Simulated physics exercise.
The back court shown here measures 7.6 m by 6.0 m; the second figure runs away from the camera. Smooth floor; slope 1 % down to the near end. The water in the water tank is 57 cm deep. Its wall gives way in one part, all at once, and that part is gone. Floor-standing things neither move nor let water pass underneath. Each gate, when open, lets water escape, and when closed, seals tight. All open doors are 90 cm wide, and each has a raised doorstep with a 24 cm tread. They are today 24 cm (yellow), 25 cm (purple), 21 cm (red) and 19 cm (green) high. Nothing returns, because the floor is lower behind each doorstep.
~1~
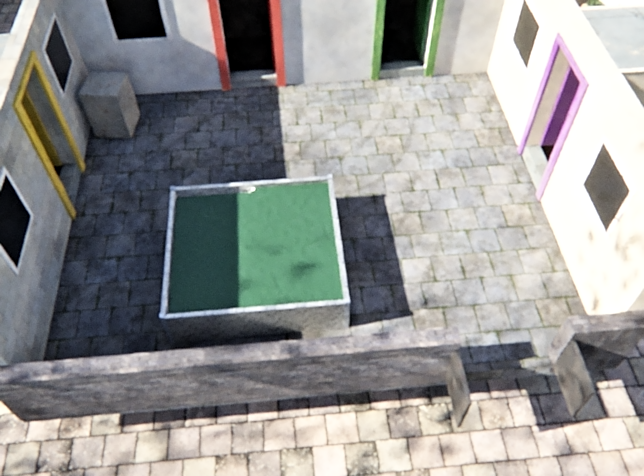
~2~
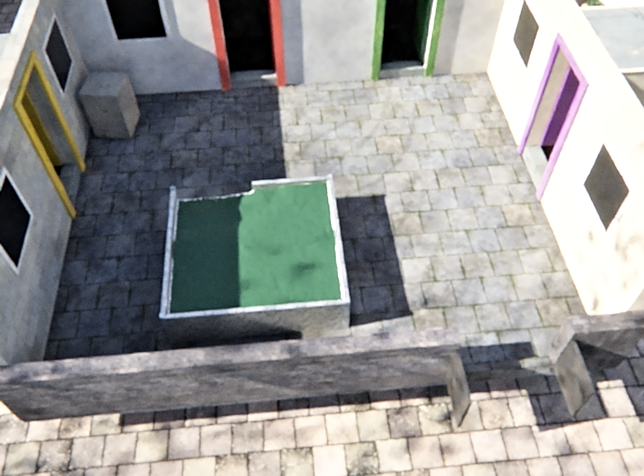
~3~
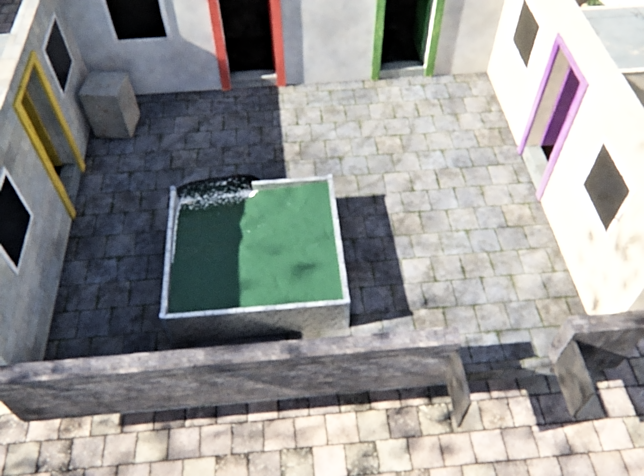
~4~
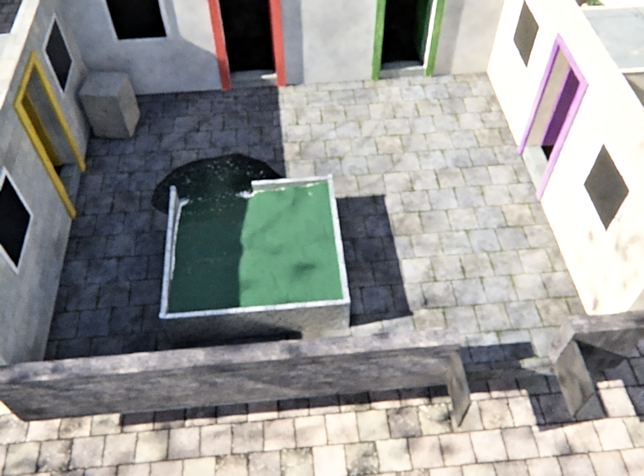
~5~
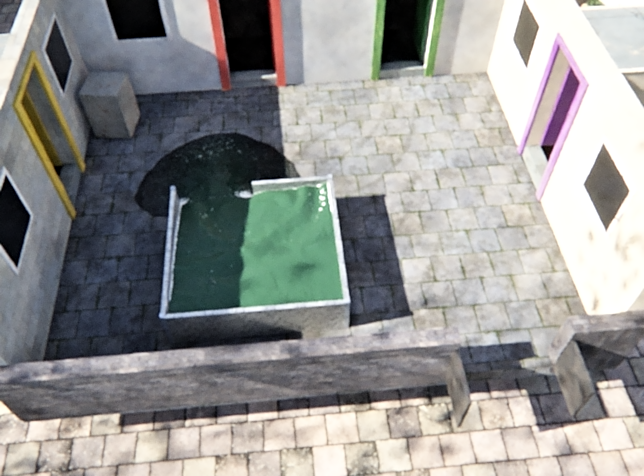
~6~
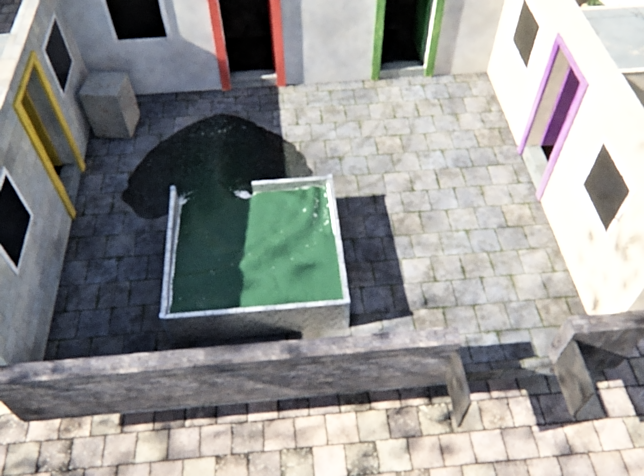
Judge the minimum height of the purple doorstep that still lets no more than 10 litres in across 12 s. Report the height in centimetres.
My estimate is 6 cm.
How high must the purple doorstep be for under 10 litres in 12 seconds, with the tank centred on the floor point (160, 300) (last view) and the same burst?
In that case about 9.0 cm.
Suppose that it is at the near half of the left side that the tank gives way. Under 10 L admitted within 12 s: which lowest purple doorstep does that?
In that case you'd want it roughly 7.5 cm high.
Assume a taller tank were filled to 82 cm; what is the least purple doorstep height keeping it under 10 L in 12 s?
Roughly 9.5 centimetres.
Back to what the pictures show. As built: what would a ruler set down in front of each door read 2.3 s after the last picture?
Centimetres: Yellow = 8, purple = 0, red = 22, green = 4.
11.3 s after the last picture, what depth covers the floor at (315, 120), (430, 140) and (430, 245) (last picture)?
The three readings, in order, are 4, 6 and 3 cm.
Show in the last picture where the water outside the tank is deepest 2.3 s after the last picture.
(94, 118).
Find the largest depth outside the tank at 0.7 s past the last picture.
I'd estimate roughly 30 cm.
Then, 0.7 s after the last picture water covers 25 % of the floor, deepest (30 cm) near (208, 205); it has not reached the purple door.
Then, 2.3 s after the last picture water covers 35 % of the floor, deepest (36 cm) near (94, 118); it has not reached the purple door.
Then, 11.3 s after the last picture water covers 95 % of the floor, deepest (12 cm) near (586, 345); 6 cm at the purple door, 0 litres in over its 25 cm doorstep.
At the purple door as built, the water peaked near 10 cm, 7.1 s after the last picture.
Run again over the same 12 s with other heights there, 15 litres in over 5.5 cm, 3 litres over 7.5 cm. The limit of 10 litres is kept from about 6 cm up.
